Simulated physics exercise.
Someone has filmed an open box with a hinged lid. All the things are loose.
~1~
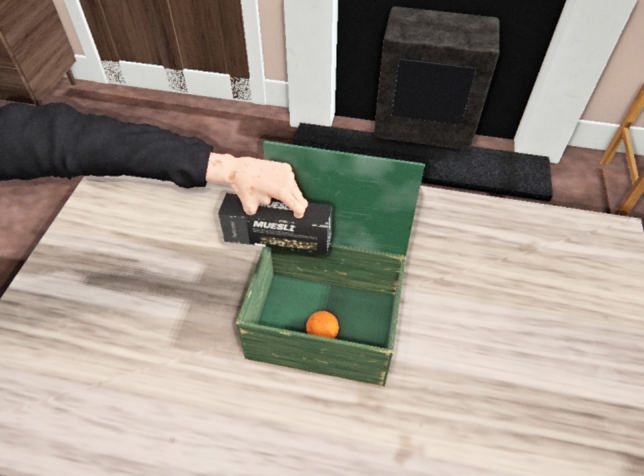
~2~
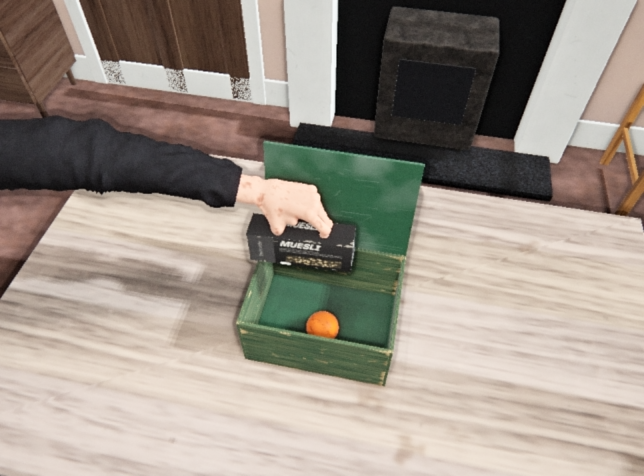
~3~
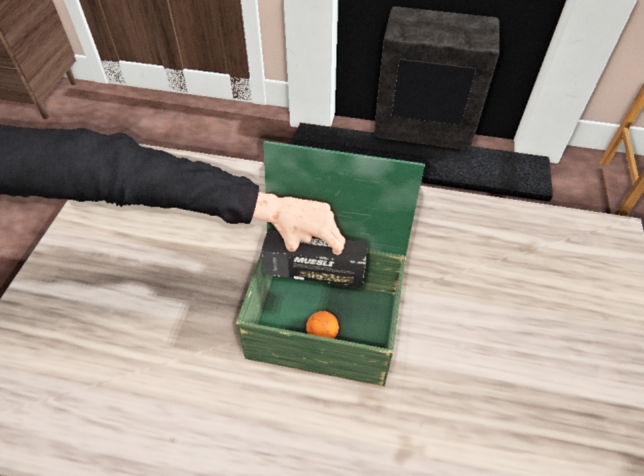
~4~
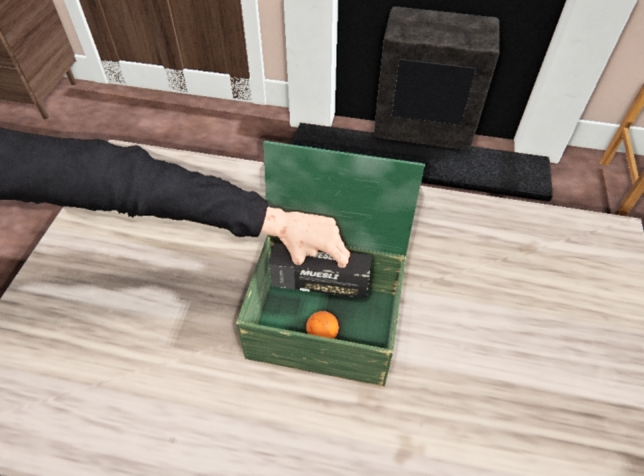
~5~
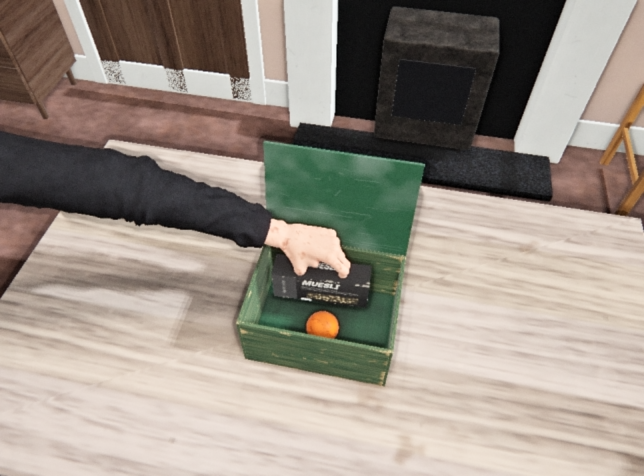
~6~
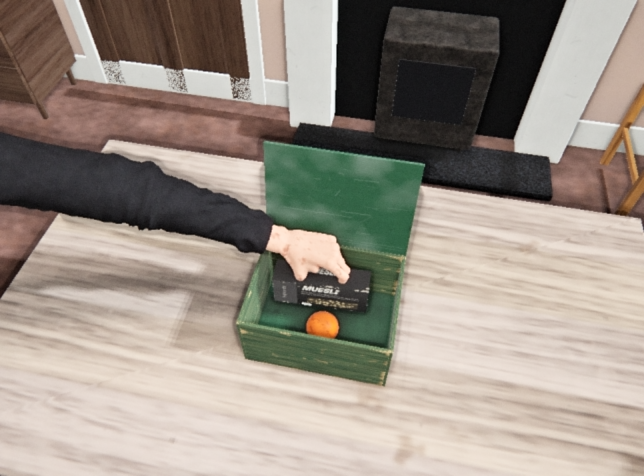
A black muesli carton, held from above by a hand in a dark sleeve, moved right and down into an open green box, behind an orange ball that stayed still inside.
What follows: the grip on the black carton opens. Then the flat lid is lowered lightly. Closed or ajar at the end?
Here the lid shuts flat.
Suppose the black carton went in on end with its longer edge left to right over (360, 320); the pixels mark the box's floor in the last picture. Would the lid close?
Then it will not close.
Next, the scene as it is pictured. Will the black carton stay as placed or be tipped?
The black carton keeps its pose.
Then, 0.30 s on from there, black carton turned 5° from how it was put near (322, 297); orange ball shifted a little.
Then, 1.30 s on from there, lid 79° above the rim; black carton shifted a little near (323, 299); orange ball shifted a little.
Then, 1.70 s on from there, lid 49° above the rim; black carton shifted a little near (323, 299); orange ball shifted a little.
Then, 2.10 s on from there, lid 7° above the rim; black carton shifted a little near (323, 299); orange ball shifted a little.
In the end, lid shut; moved from the start, black carton; orange ball unmoved. At the end, from the last picture's camera, black carton near (323, 299).
